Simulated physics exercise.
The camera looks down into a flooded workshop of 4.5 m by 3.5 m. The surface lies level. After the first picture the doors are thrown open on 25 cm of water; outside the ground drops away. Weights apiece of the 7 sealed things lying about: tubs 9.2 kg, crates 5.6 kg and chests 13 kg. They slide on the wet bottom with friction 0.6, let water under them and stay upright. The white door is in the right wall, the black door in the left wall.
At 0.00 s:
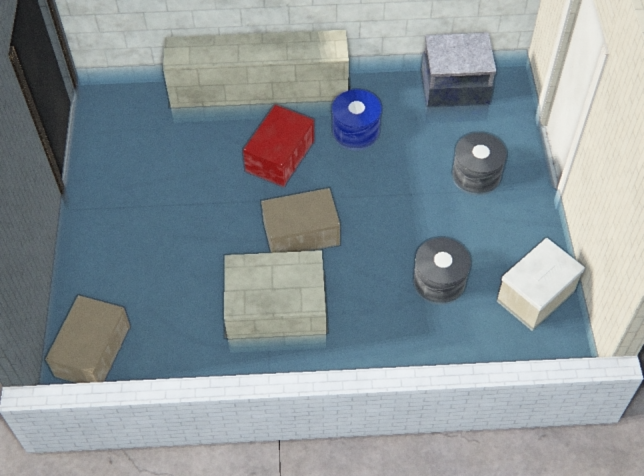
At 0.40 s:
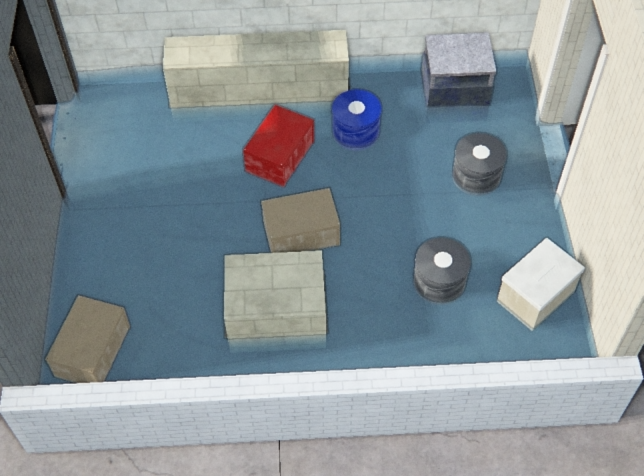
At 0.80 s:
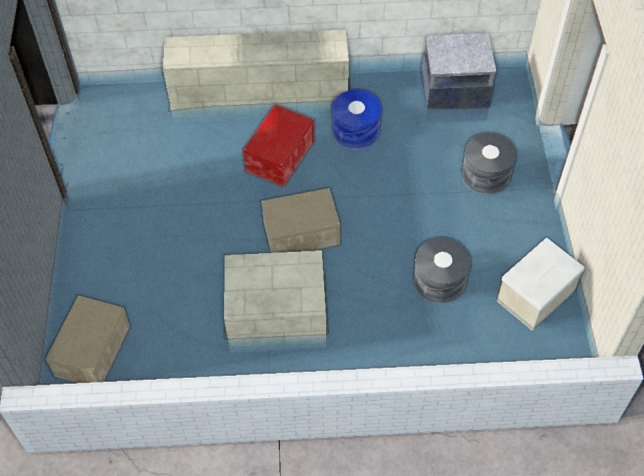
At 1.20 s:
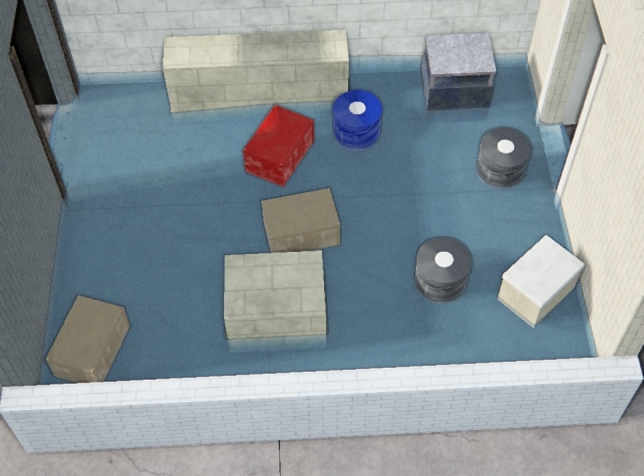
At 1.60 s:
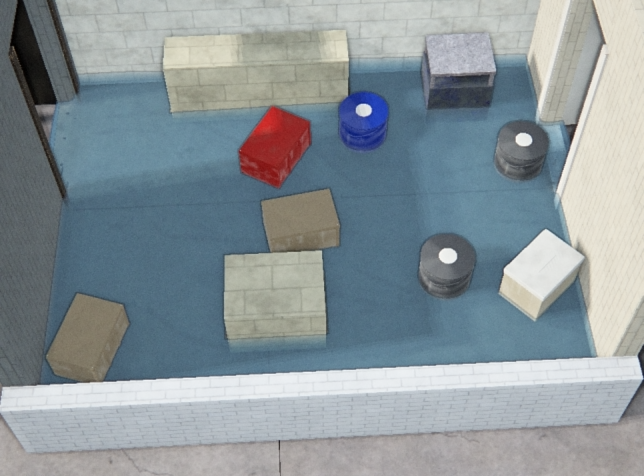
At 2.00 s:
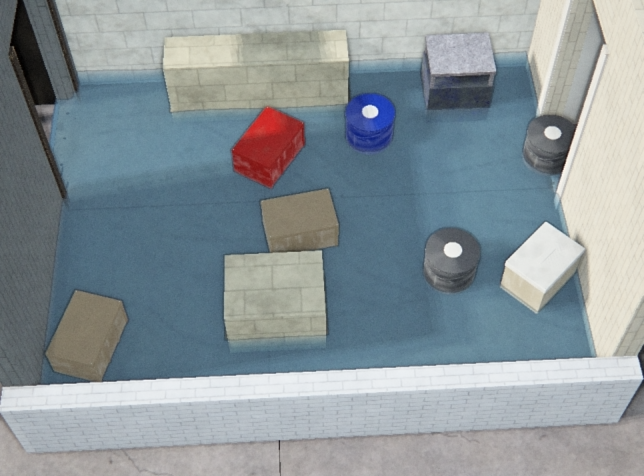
The video shows a flooded workshop with floating tubs and boxes as doors on both sides open, after which a dark grey tub drifts into the right doorway while a blue tub, a red crate and others shift slightly.
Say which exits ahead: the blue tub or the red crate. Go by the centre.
First out is the red one.
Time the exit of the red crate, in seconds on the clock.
At about 10.0 s.
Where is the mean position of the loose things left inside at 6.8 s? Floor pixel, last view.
Around (320, 208).
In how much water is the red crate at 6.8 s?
Roughly 13 cm.
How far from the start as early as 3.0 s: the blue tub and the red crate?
Roughly 10 and 30 cm by then.
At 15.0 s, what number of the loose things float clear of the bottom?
At that moment 2.
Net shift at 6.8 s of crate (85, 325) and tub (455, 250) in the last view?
In turn: 60 cm, 80 cm.
After 3.0 s the blue tub is near (371, 108), 0.1 m from its start, afloat; the red crate is near (255, 129), 0.3 m from its start, afloat; 1 of 7 are out; 6 afloat.
After 6.8 s the blue tub is near (386, 111), 0.3 m from its start, afloat; the red crate is near (179, 123), 1.0 m from its start, afloat; 1 of 7 are out; 6 afloat.
After 11.0 s the blue tub is near (406, 100), 0.5 m from its start, afloat; the red crate has gone out (at 10.0 s); 4 of 7 are out; 3 afloat.
After 15.0 s the blue tub is near (417, 116), 0.6 m from its start, afloat; the red crate has gone out (at 10.0 s); 5 of 7 are out; 2 afloat.
